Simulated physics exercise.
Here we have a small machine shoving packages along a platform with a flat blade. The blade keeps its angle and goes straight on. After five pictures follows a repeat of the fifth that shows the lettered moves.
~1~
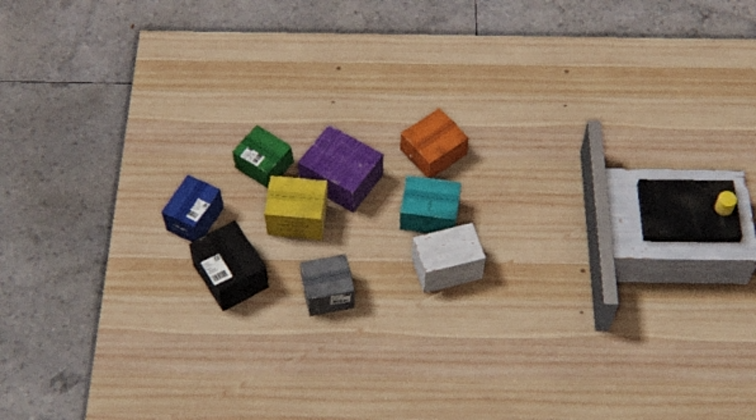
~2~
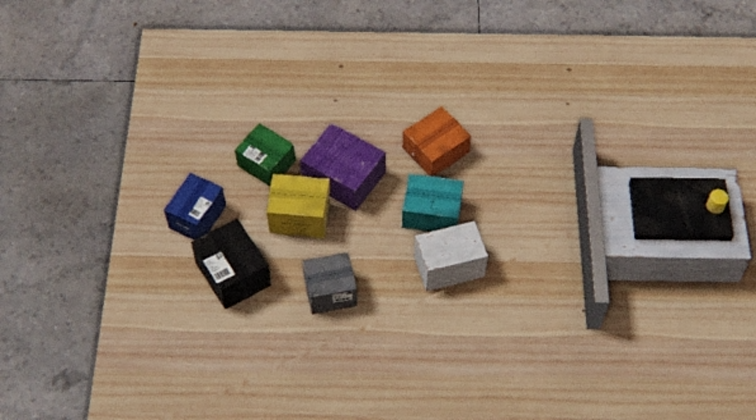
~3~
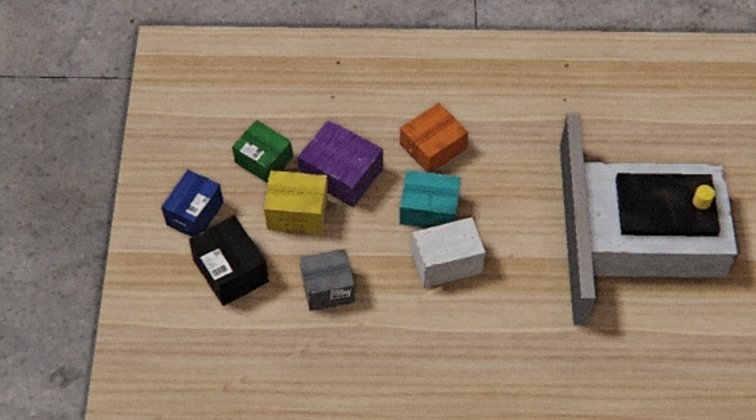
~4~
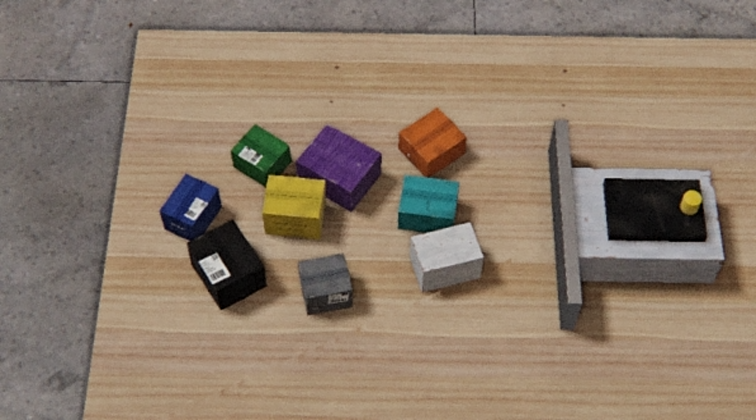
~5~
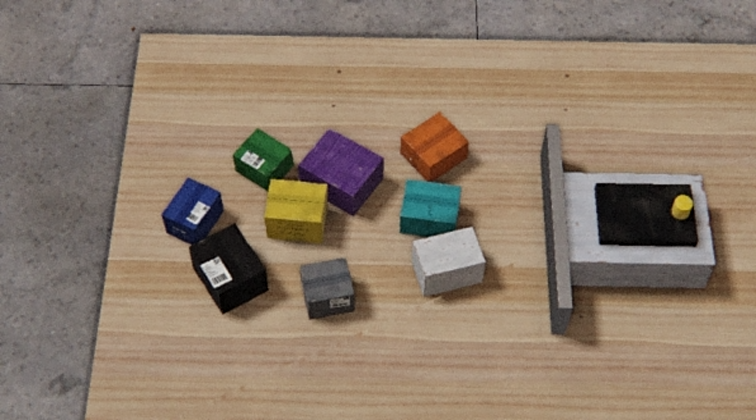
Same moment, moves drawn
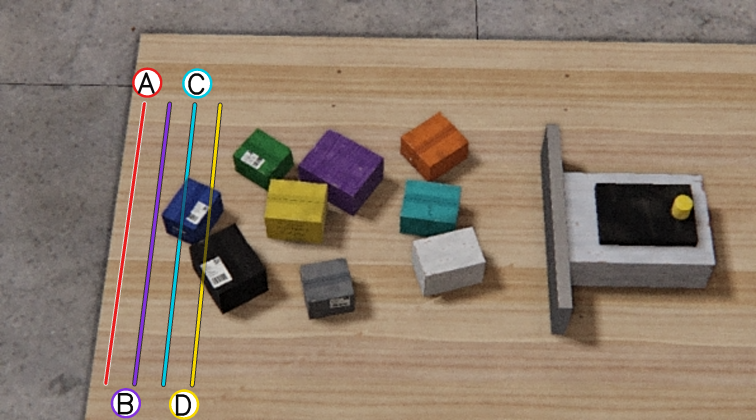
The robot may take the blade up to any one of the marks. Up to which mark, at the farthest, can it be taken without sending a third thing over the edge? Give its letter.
At D, and not beyond.
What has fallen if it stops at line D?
The blue parcel.
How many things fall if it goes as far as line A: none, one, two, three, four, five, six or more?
Six or more.
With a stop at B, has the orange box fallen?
By then, no.
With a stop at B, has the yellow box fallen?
Yes.
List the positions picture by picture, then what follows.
Turquoise parcel (431, 206); yellow box (296, 208); robot (682, 209), in the first frame.
Robot (673, 208); green box (266, 155), in the second frame.
Robot (660, 203); black parcel (229, 261), in the third frame.
Robot (647, 209); grey parcel (326, 284), in the fourth frame.
Robot (638, 213); turquoise parcel (431, 210); yellow box (296, 211); purple crate (341, 172), in the fifth frame.
On the marked copy, A at (126, 234); B at (153, 235); C at (180, 235); D at (207, 236).
With D. Early on, robot (512, 211); orange box (391, 145); white crate (394, 253).
Further on, robot (386, 209); blue parcel (168, 213); yellow box (216, 211).
At the end, robot (287, 207); blue parcel over the edge; yellow box (119, 209); one fallen.
As for the rest, A drops eight; B drops four; C drops four.
